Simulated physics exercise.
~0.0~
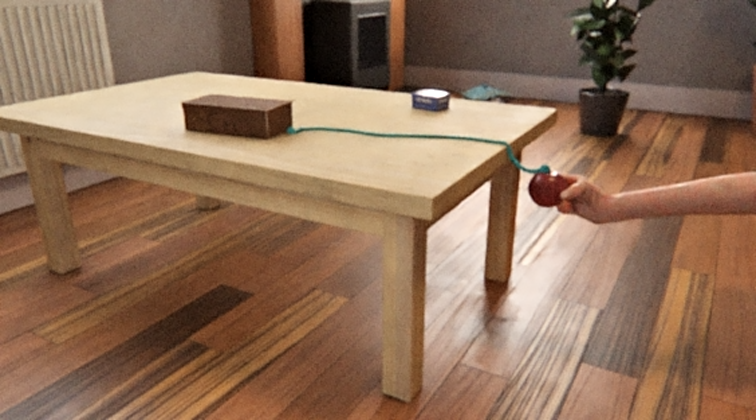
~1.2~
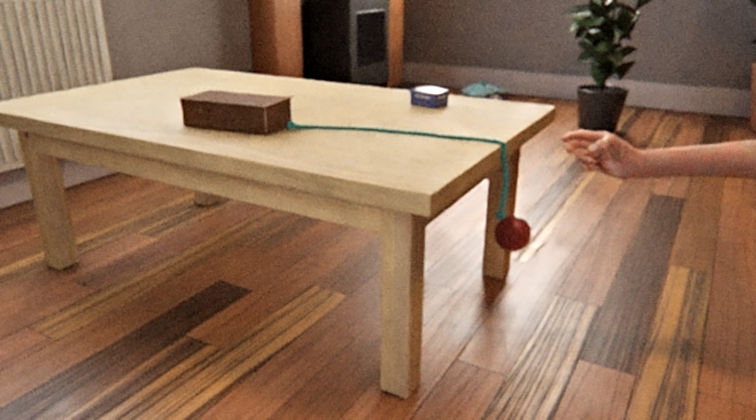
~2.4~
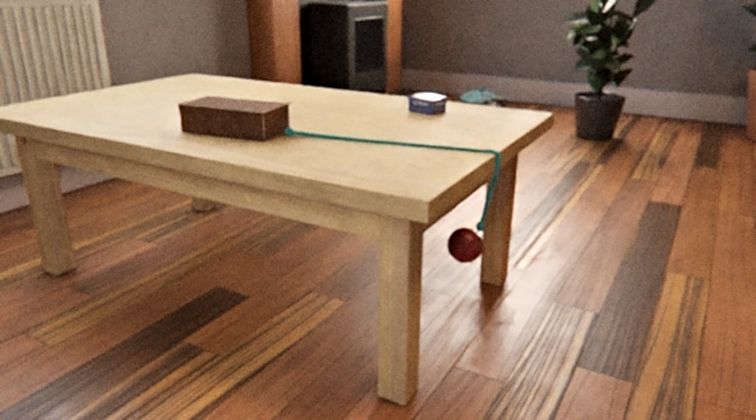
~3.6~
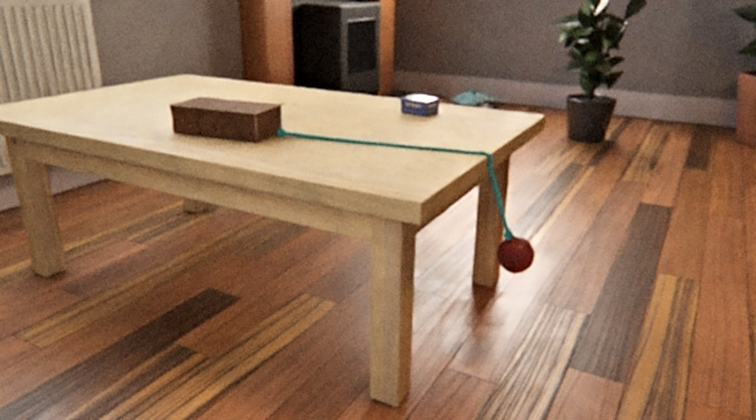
The footage shows a hand holding a red apple off the end of a wooden table, tied by a green cord to a brick near a small blue box. The hand lets go and withdraws, and the apple drops and swings left, then right, still hanging as brick and box stay put.
